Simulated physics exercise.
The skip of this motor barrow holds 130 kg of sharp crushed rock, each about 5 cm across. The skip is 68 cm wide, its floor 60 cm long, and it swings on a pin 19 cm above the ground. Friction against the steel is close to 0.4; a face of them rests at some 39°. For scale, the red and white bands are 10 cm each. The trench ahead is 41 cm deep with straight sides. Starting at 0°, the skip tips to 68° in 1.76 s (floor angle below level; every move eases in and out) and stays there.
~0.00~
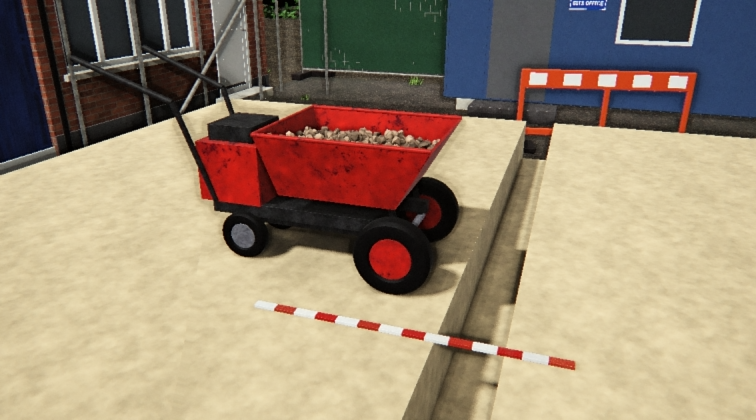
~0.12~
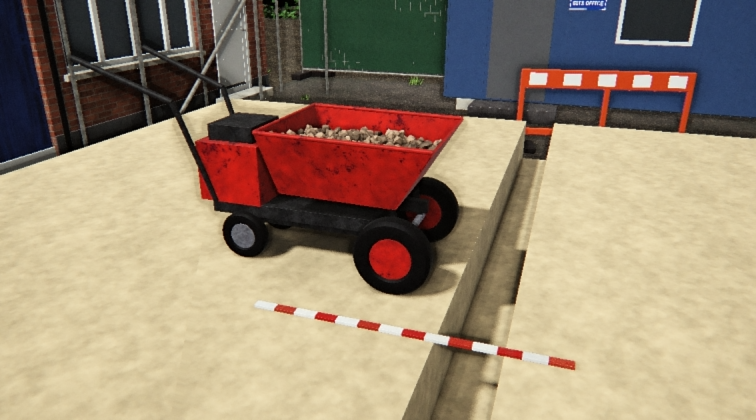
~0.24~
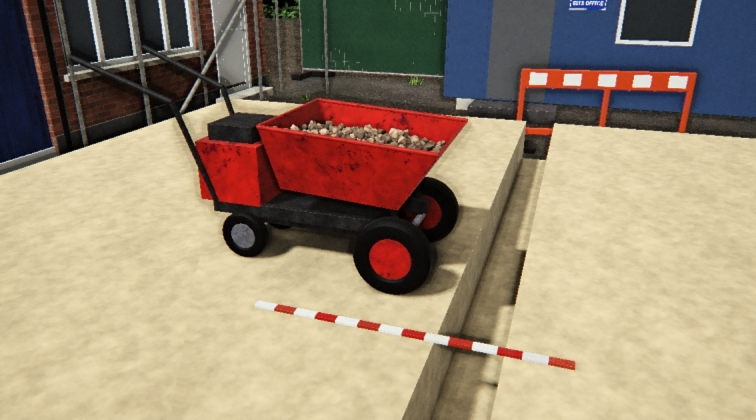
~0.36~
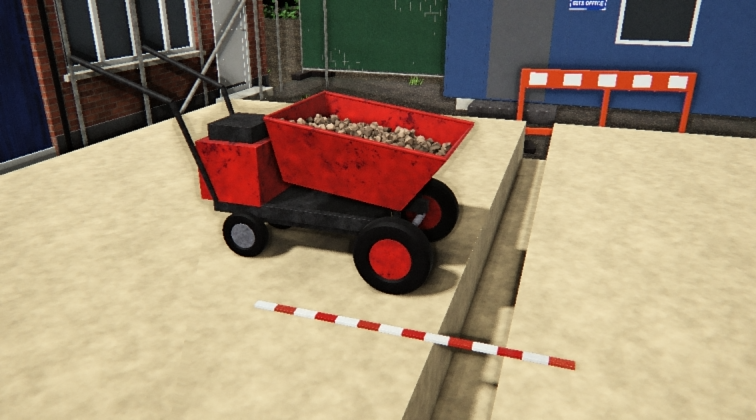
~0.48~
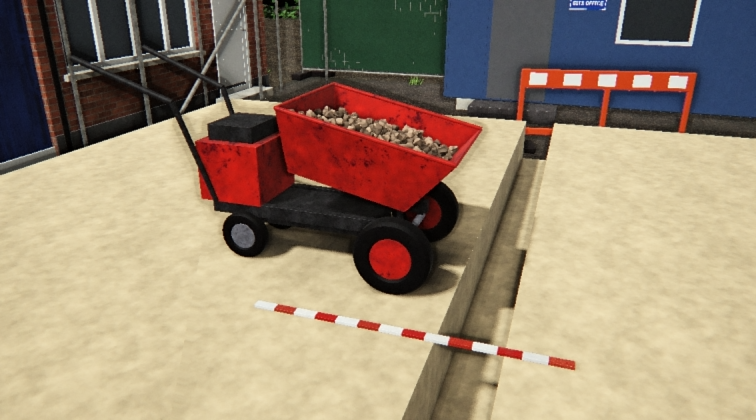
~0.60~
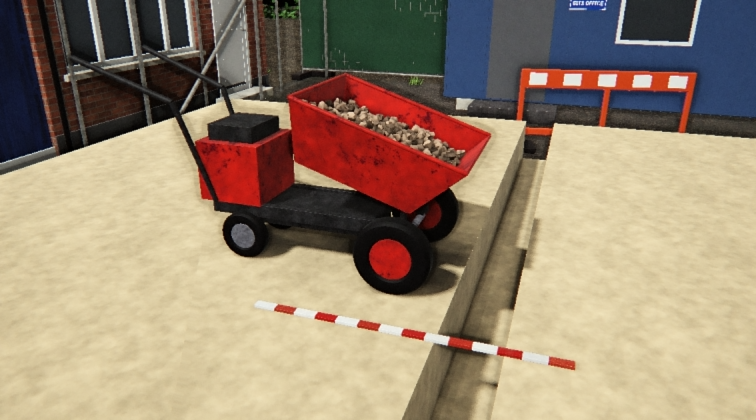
The red skip of crushed rock on a motor barrow tilts steadily forward toward the trench.
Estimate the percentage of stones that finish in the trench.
Some 10 per cent of it.
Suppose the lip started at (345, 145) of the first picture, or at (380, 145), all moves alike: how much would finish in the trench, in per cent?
Near 40 per cent from the first place, 40 from the second.
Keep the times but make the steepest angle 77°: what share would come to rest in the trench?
Then about 10 per cent.
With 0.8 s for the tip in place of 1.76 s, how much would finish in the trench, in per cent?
In that case some 5 per cent.
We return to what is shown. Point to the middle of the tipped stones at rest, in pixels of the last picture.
Around (549, 283).
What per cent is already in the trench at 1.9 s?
About 0 per cent by then.
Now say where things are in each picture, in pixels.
In the first frame, the skip is at 0°, its lip at (431, 152); the top of the load is at (362, 135).
The second frame shows lip at (433, 153), floor tilted 1°, highest stones at (363, 134); the stones move at 0.1 m/s on average.
The third frame shows lip at (438, 155), floor tilted 3°, highest stones at (353, 131); the stones move at 0.2 m/s on average.
In the fourth frame, the skip is at 7°, its lip at (446, 160); the top of the load is at (334, 124); the stones move at 0.3 m/s on average.
The fifth frame shows lip at (456, 166), floor tilted 12°, highest stones at (335, 115); the stones move at 0.4 m/s on average.
The sixth frame shows lip at (467, 174), floor tilted 18°, highest stones at (340, 108); the stones move at 0.5 m/s on average.
After 1.3 s the floor is at 57°; 100 % in the skip; the foremost stones are at (498, 222).
After 1.9 s the floor is at 68°; 92 % in the skip, 8 % past the trench; the foremost stones are at (572, 294).
After 2.2 s the floor is at 68°; 75 % in the skip, 25 % past the trench; the foremost stones are at (625, 290).
After 4.2 s the floor is at 68°; 53 % in the skip, 10 % in the trench, 37 % past the trench; the foremost stones are at (648, 302).
